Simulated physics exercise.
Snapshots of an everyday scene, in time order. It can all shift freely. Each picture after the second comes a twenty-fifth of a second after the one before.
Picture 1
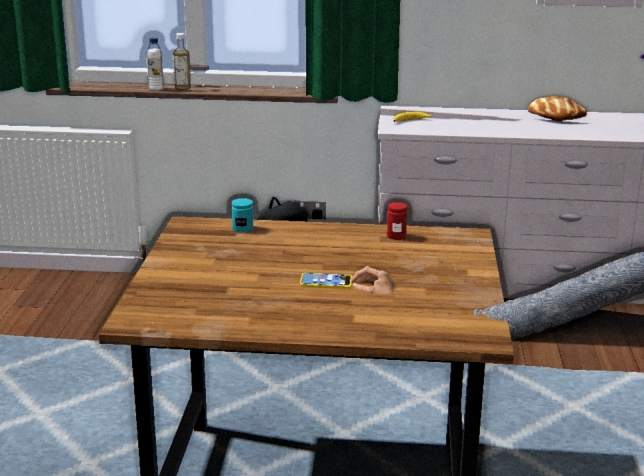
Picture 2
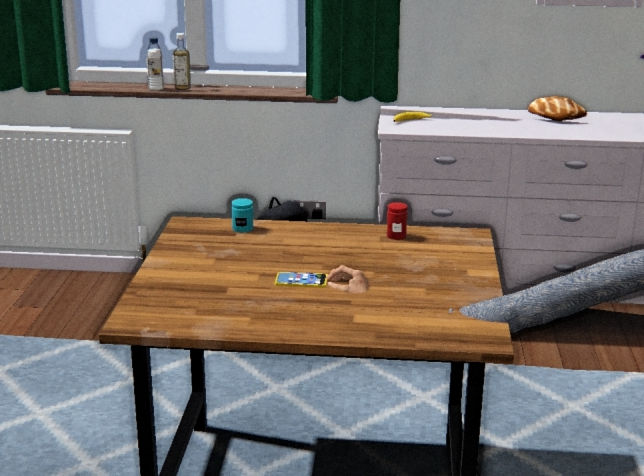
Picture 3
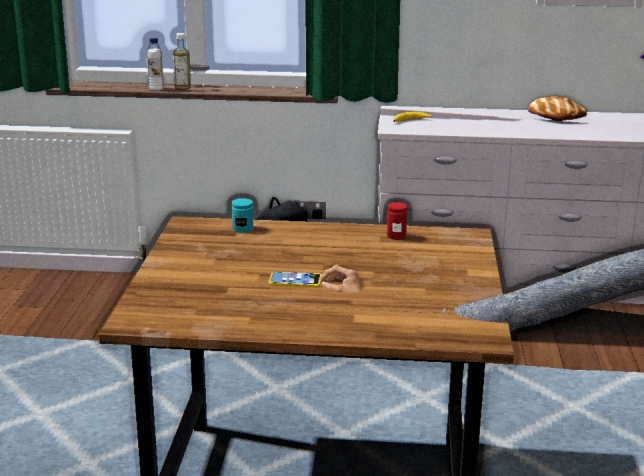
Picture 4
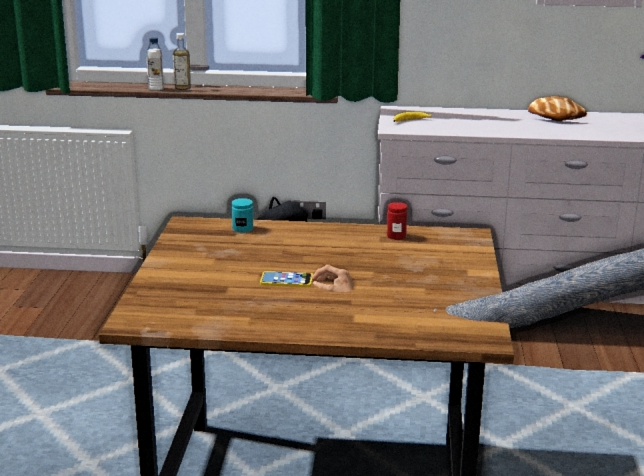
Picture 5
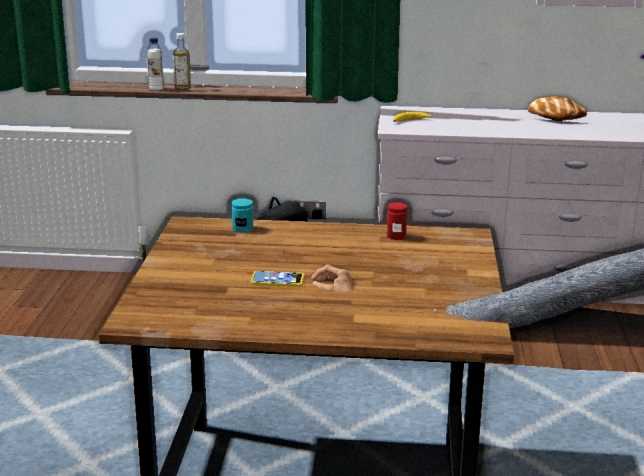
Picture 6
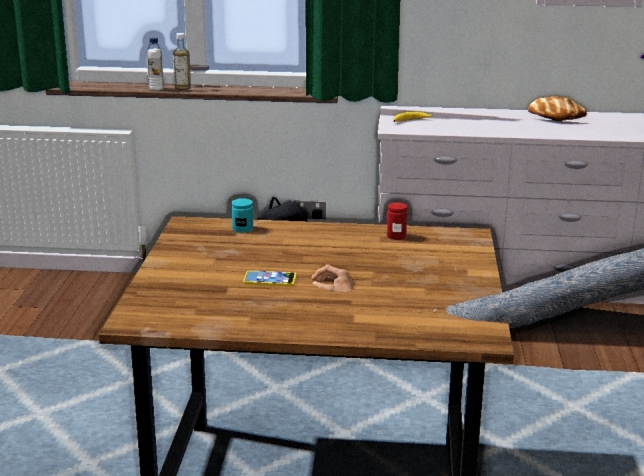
A hand reaches over a wooden table with dark legs, seen from slightly above in a room with green curtains and a patterned blue rug. A yellow-edged phone lies by the fingertips, with teal and red canisters behind and a banana and bread on pale drawers. The hand slides the phone a short way left, then stays still as the phone slides slightly farther, leaving a gap.
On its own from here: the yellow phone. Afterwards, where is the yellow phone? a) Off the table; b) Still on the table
Still on the table (b).
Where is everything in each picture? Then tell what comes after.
Under the hand; yellow phone (326, 281), in the first picture.
Under the hand; yellow phone (301, 280), in the second picture.
Under the hand; yellow phone (295, 279), in the third picture.
Yellow phone (287, 279), in the fourth picture.
Yellow phone (277, 279) moved a little, in the fifth picture.
Yellow phone (270, 278) moved a little, in the sixth picture.
Then, 1.20 s later than the last frame, yellow phone moved about its own width near (253, 278).
Then, 4.10 s later than the last frame, yellow phone resting near (253, 278).
When it is over, moved from the start, yellow phone. End places, in pixels of the last picture, yellow phone near (253, 278).
